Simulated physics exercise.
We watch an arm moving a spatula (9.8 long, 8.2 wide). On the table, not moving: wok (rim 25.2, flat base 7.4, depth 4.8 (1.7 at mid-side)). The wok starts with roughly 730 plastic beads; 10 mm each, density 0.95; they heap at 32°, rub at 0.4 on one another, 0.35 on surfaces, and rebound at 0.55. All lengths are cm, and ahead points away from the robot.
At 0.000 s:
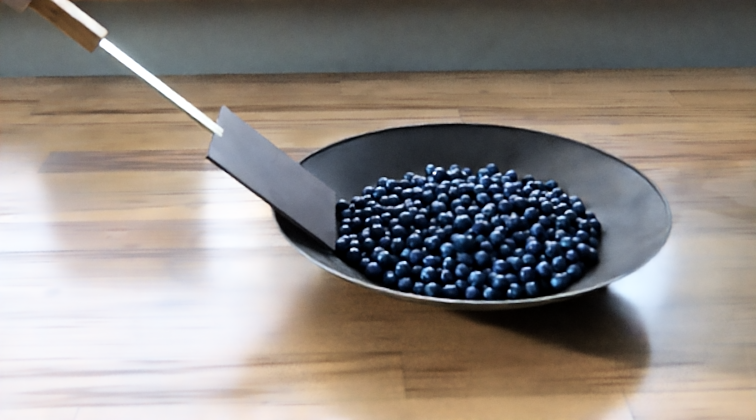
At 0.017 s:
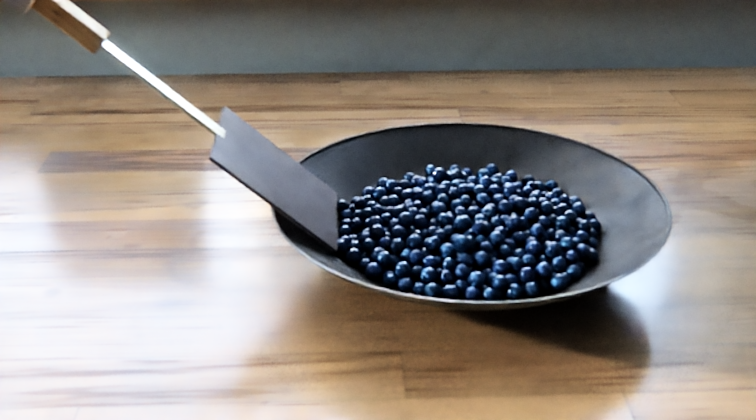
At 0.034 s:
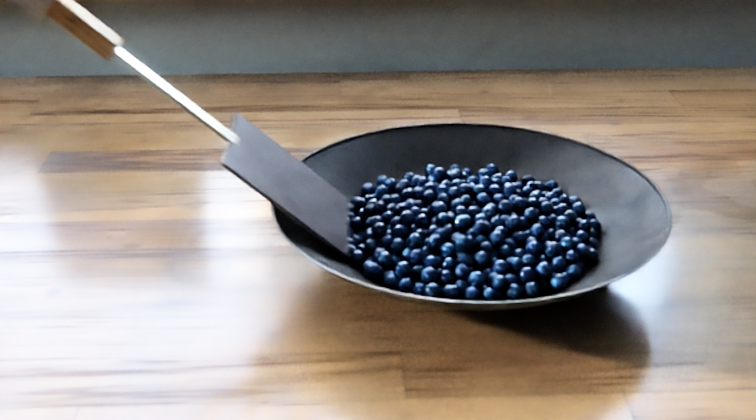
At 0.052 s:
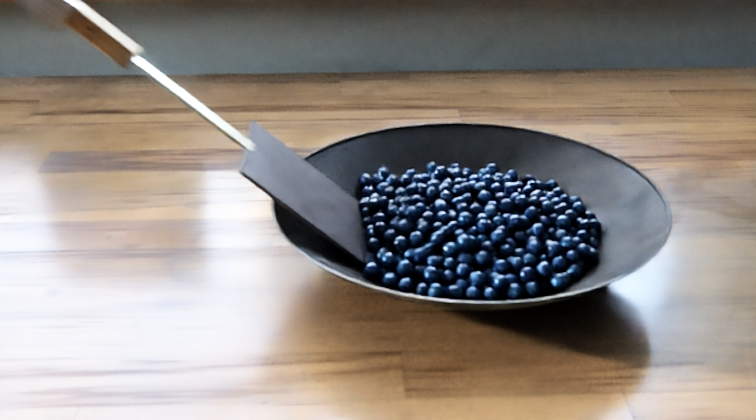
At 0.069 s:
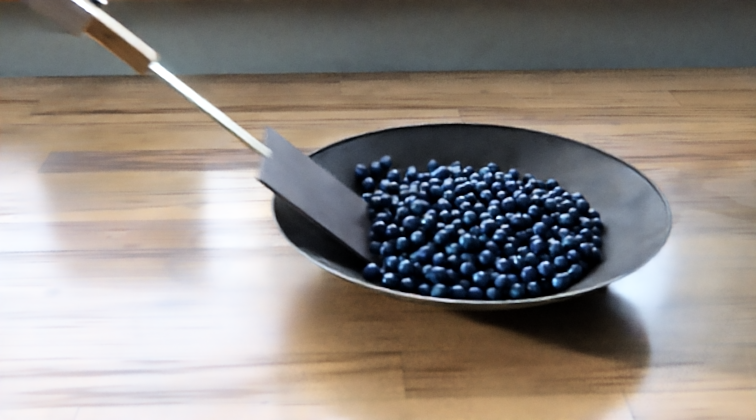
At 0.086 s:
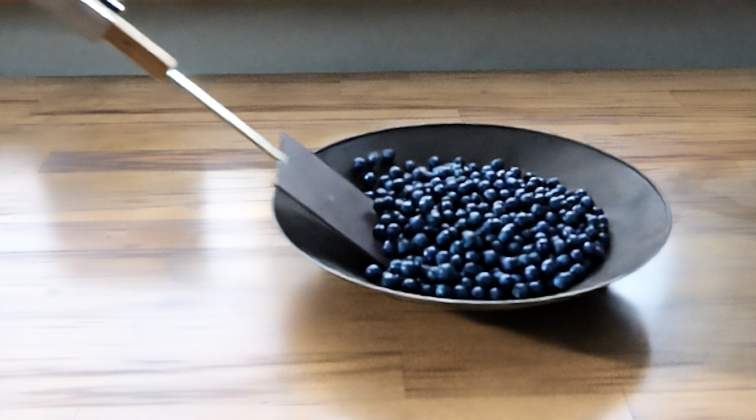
An arm at the upper left holds a spatula over a wooden tabletop, seen from slightly above with a grey-blue strip behind. The spatula has a wooden grip, pale shaft and flat dark blade, and slants into a wide black wok heaped with shiny dark-blue beads. The blade slides slowly rightward into the wok, nudging the nearest beads, while the wok and camera stay still.
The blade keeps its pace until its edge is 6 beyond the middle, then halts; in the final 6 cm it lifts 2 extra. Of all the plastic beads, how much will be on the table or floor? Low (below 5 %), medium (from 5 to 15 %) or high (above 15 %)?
Share on the table or floor: Medium (from 5 to 15 %).
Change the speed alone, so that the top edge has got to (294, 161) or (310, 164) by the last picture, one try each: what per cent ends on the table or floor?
About 20 and 30 per cent.
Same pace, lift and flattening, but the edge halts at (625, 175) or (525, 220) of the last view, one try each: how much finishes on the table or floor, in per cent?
About 40 and 0 per cent.
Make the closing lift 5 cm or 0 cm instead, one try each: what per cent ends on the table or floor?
Some 15 and 15 per cent.
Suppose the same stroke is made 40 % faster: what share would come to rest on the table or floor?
In that case some 30 per cent.
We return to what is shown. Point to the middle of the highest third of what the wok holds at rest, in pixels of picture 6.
Around (596, 194).
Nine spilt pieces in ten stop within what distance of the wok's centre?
Some 25 cm.
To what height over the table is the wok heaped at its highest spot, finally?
Roughly 7.0 cm.
After 0.15 s, sloping 42°, highest piece 5 above the table; 727 in the wok.
After 0.22 s, sloping 42°, highest piece 6 above the table; 727 in the wok.
After 0.45 s, sloping 42°, highest piece 7 above the table; 660 in the wok, 47 on the table or floor, 20 on the blade or in flight.
After 1.50 s, sloping 42°, highest piece 7 above the table; 653 in the wok, 74 on the table or floor.
In the end, 653 in the wok, 74 on the table or floor. That is 10 % on the table or floor.
